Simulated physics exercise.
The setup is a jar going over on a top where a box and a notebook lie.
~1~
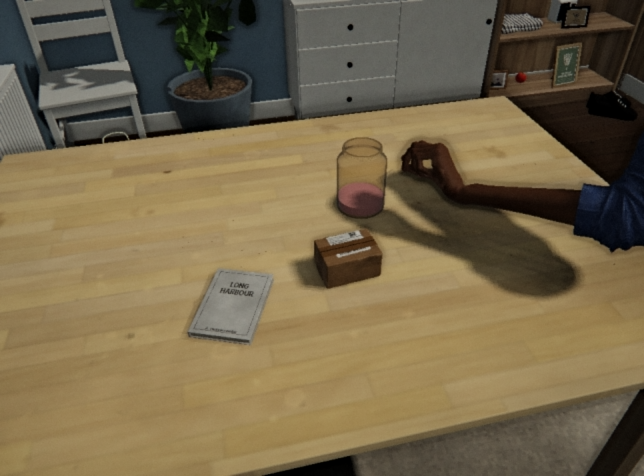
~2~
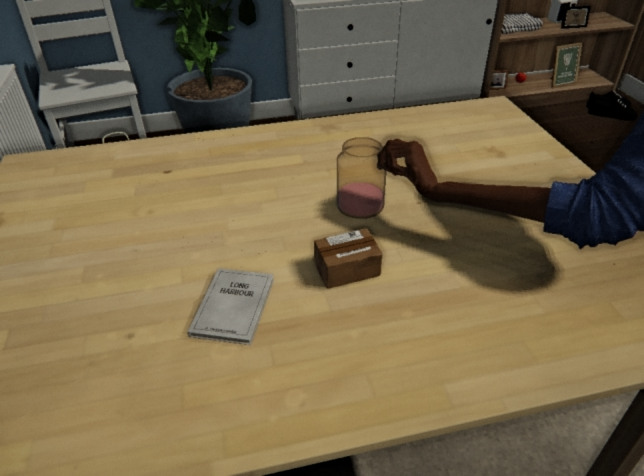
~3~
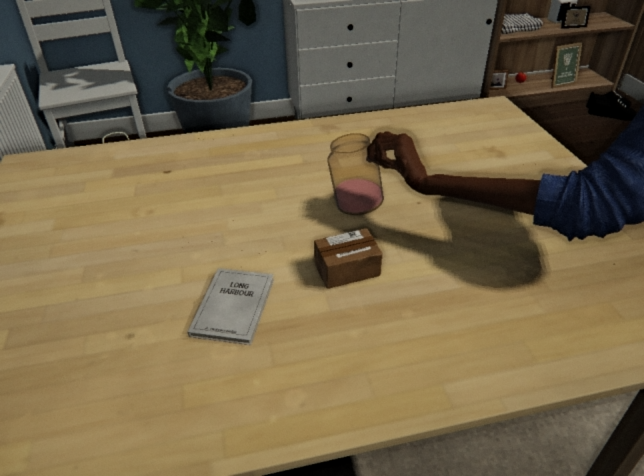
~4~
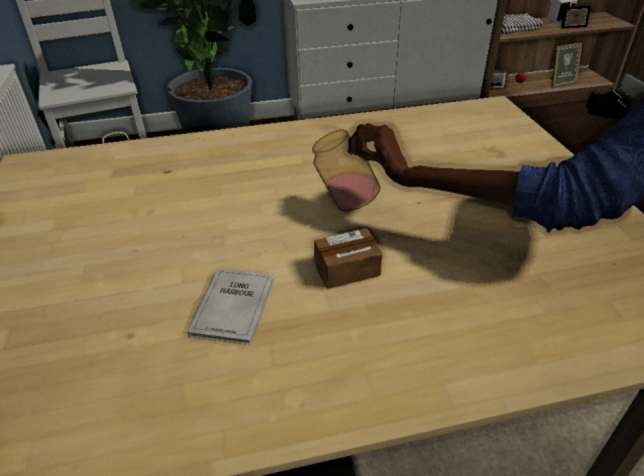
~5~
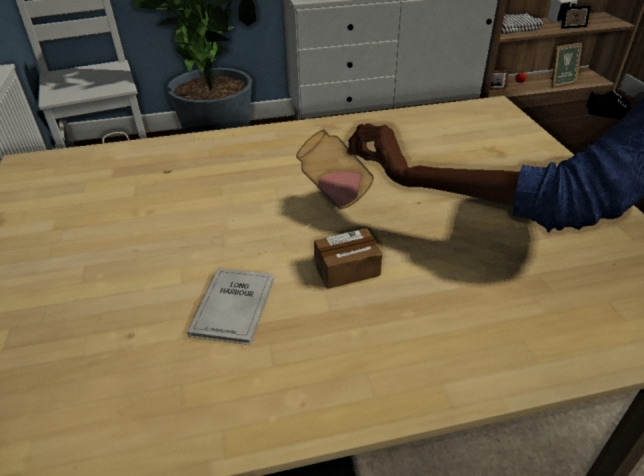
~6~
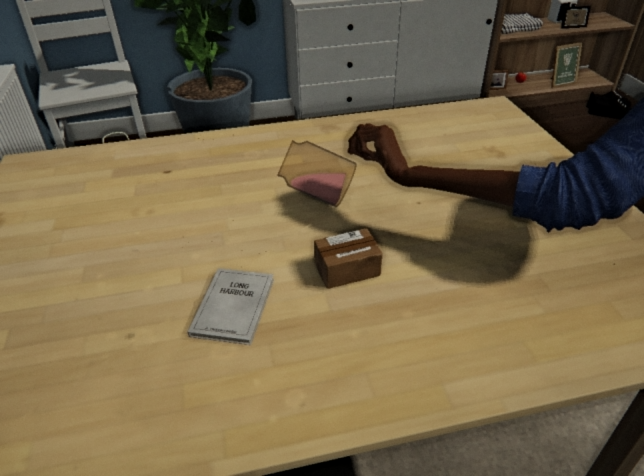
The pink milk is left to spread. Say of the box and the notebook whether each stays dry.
For the box the answer is that it avoids the spill; for the notebook, that it avoids the spill.
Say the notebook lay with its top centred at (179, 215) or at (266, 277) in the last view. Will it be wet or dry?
Try one: Contact. Try two: No contact.
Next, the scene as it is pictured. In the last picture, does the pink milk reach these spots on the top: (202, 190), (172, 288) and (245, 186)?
In turn: In the puddle, not reached, in the puddle.
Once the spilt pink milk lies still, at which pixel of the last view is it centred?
(186, 190).
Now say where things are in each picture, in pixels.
In the first picture, it stands upright; jar (361, 175) nearly empty; box (348, 246); notebook (233, 302).
In the second picture, fingers against its side; jar nearly empty, surface at (361, 196).
In the third picture, fingers against its side; jar (355, 172) nearly empty; notebook (233, 302).
In the fourth picture, fingers against its side; jar (344, 168) tipped 25°; box (348, 246).
In the fifth picture, it is falling; jar (332, 167) tipped 40°.
In the sixth picture, it is falling; jar (314, 171) tipped 65°; box (348, 246); notebook (233, 302).
A moment on, the puddle covers about as much as a plate; the box is untouched; the notebook is untouched.
When it is over, the puddle covers about as much as a plate; the box is untouched; the notebook is untouched.
